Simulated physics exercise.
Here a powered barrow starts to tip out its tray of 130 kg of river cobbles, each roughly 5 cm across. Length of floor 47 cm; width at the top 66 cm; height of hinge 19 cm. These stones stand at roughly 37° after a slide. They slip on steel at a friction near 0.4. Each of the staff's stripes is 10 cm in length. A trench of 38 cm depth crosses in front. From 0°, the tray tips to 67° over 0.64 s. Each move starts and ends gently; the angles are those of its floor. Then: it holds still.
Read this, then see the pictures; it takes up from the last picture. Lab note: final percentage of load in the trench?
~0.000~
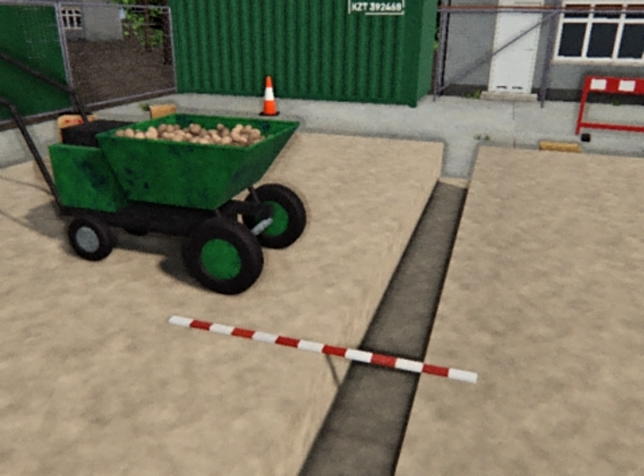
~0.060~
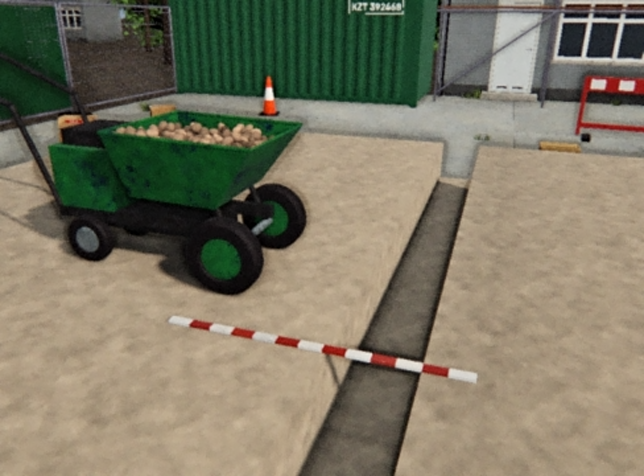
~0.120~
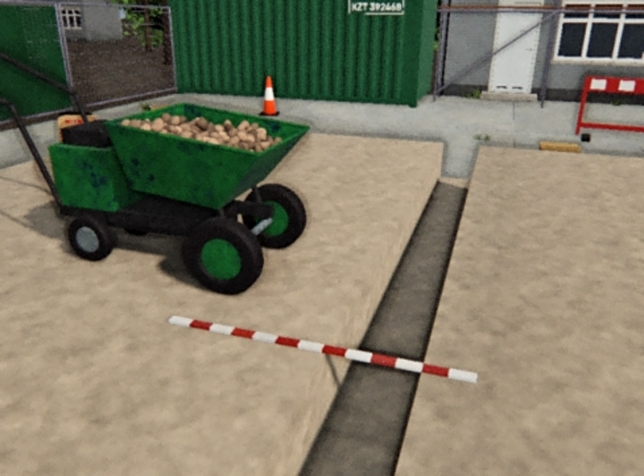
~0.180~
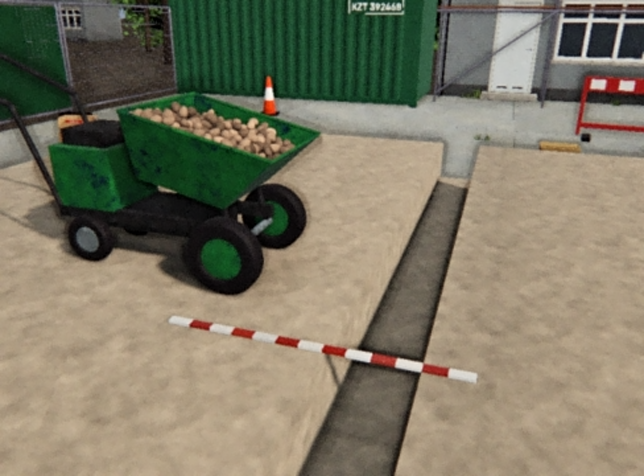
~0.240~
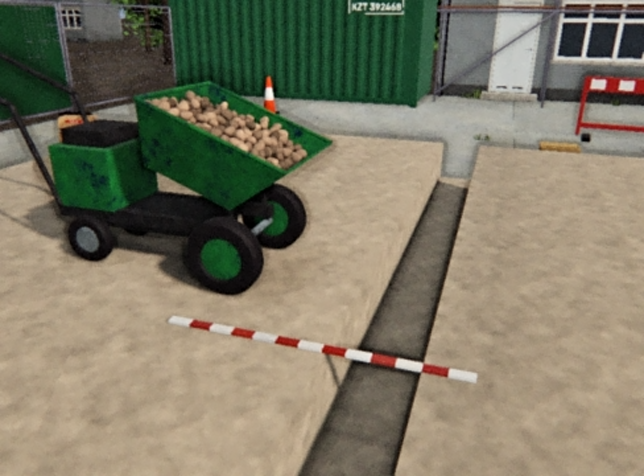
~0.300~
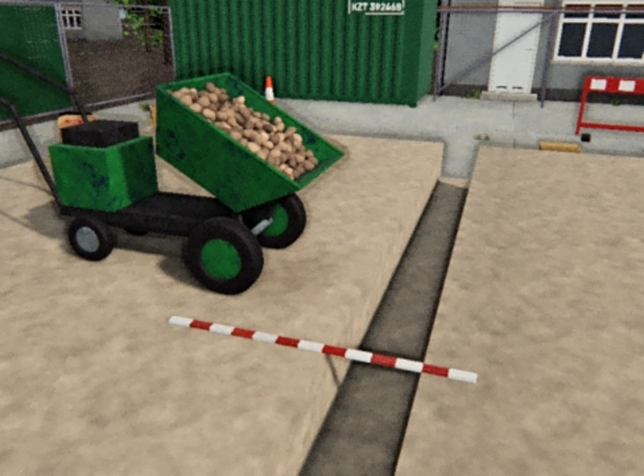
Approx. 87 %.
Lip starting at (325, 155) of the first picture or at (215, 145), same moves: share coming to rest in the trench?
The first gives about 30 percent and the second about 70 percent.
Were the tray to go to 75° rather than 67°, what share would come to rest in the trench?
Trench share: Approx. 95%.
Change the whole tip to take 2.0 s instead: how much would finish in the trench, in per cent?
In that case some 90 per cent.
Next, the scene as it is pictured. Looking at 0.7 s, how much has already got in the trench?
Roughly 20 percent of the load.
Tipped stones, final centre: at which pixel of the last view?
The tipped stones centre close to (398, 343).
After 0.5 s the floor is at 57°; 100 % in the tray; the foremost stones are at (323, 207).
After 0.7 s the floor is at 67°; 77 % in the tray, 1 % short of the trench, 22 % in the trench; the foremost stones are at (416, 314).
After 1.1 s the floor is at 67°; 34 % in the tray, 58 % in the trench, 7 % past the trench; the foremost stones are at (553, 306).
After 3.0 s the floor is at 67°; 4 % in the tray, 1 % short of the trench, 87 % in the trench, 7 % past the trench; the foremost stones are past the picture's edge.
